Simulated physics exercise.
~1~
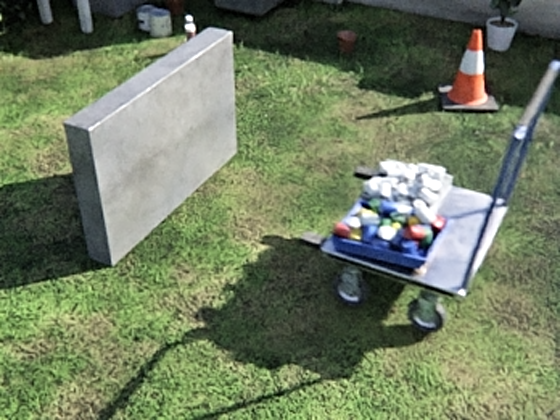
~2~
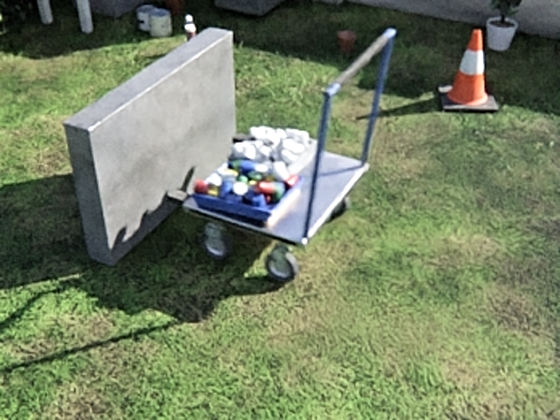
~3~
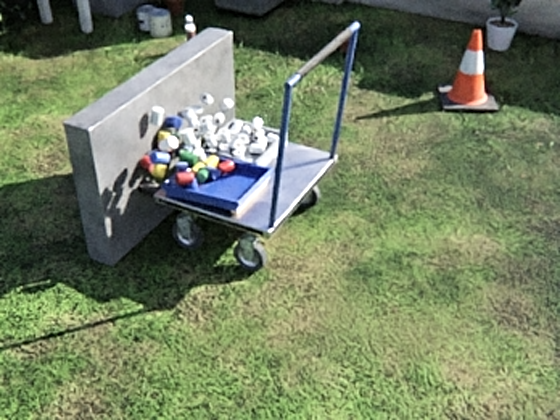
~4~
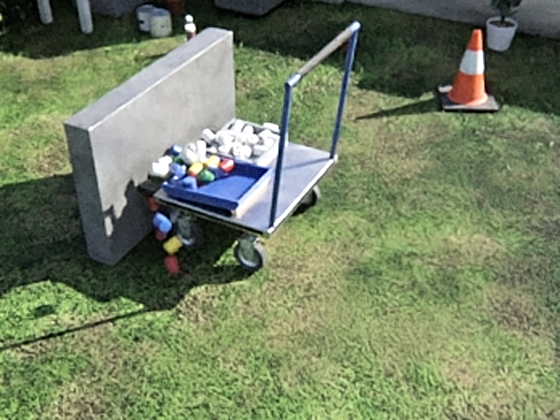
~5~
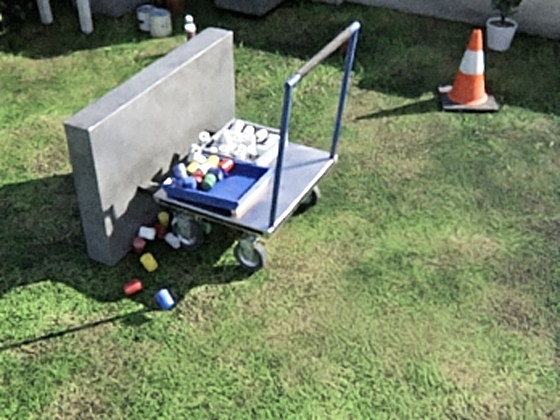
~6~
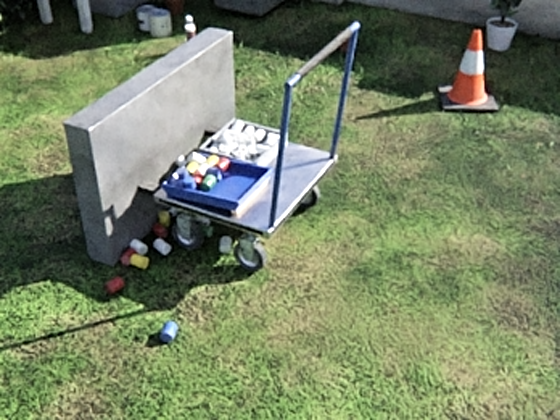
Flatbed trolley rolling left into a grey slab on grass, stopping as colourful and white pieces fly forward, some spilling onto the lawn.
